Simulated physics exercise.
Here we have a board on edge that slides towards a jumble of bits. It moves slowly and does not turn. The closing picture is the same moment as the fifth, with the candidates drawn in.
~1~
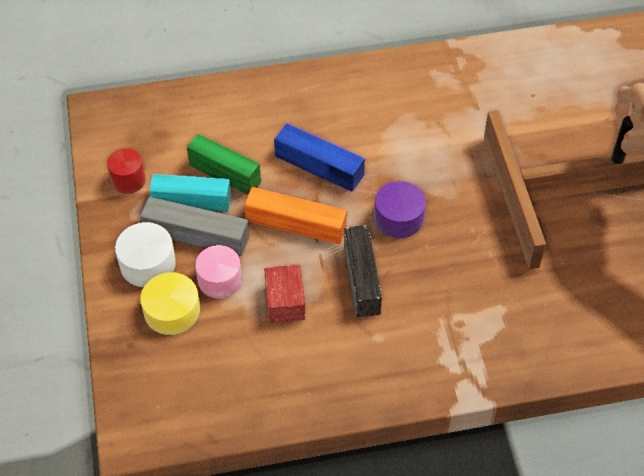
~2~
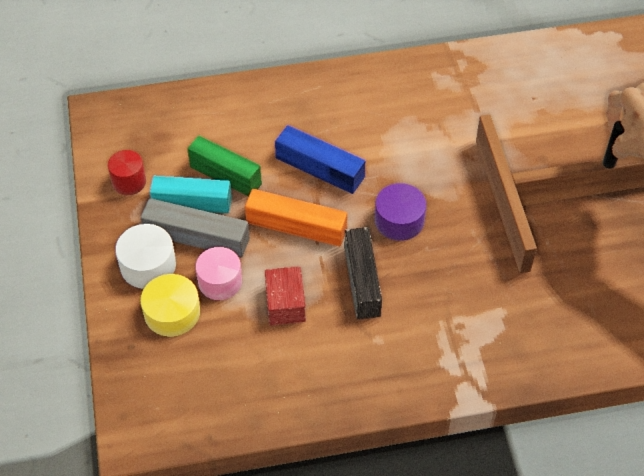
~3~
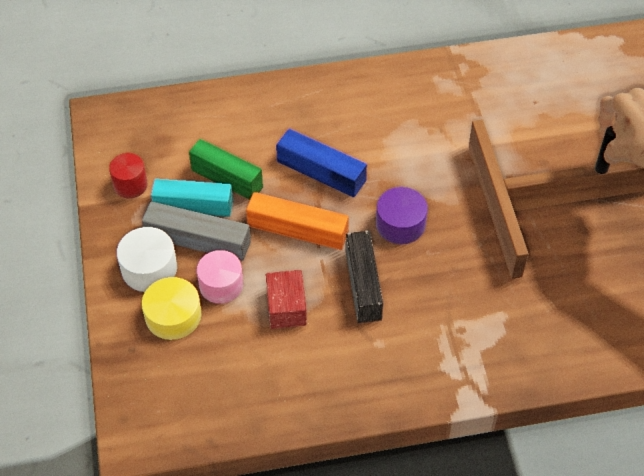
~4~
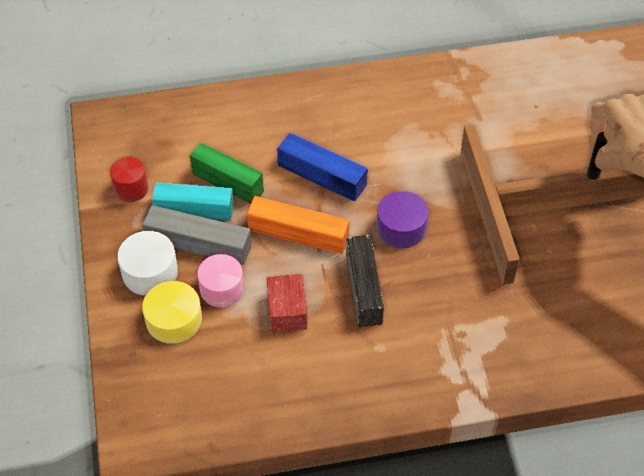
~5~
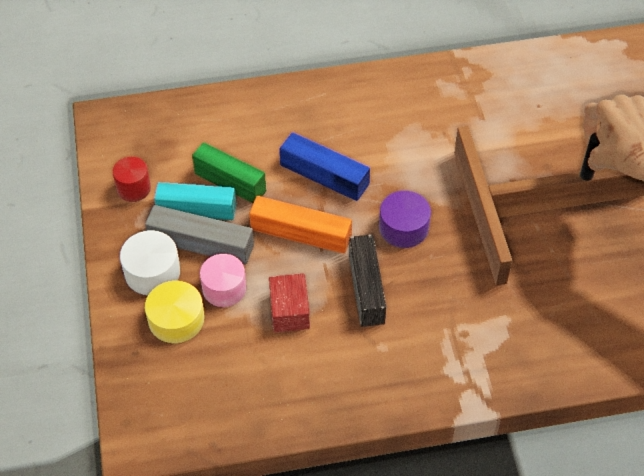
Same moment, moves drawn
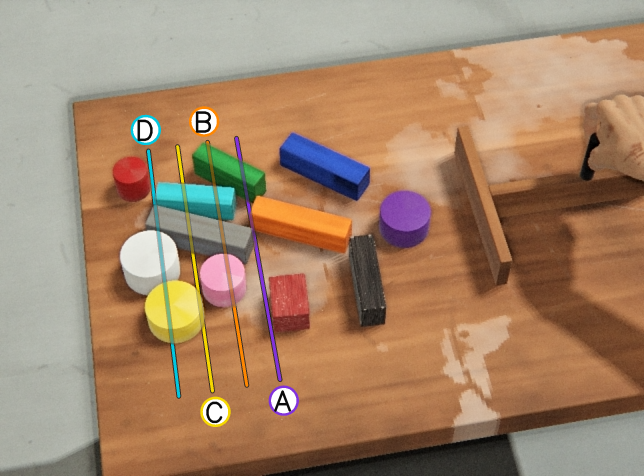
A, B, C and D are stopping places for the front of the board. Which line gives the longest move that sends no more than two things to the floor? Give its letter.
At C, and not beyond.
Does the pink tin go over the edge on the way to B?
No.
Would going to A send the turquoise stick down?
No.
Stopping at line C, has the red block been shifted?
Yes.
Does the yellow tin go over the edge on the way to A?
No.
On the marked copy, A at (257, 251); B at (226, 255); C at (194, 260); D at (163, 265).
Taking C. A third of the way, board (381, 207); blue stick (317, 166); black bar (359, 289).
Two thirds of the way, board (277, 222); white tin (128, 261); red tin (121, 174).
When it is over, board (196, 235); white tin over the edge; pink tin (89, 291); one fallen.
As for the rest, A is within the limit but short; B is within the limit but short; D drops four.
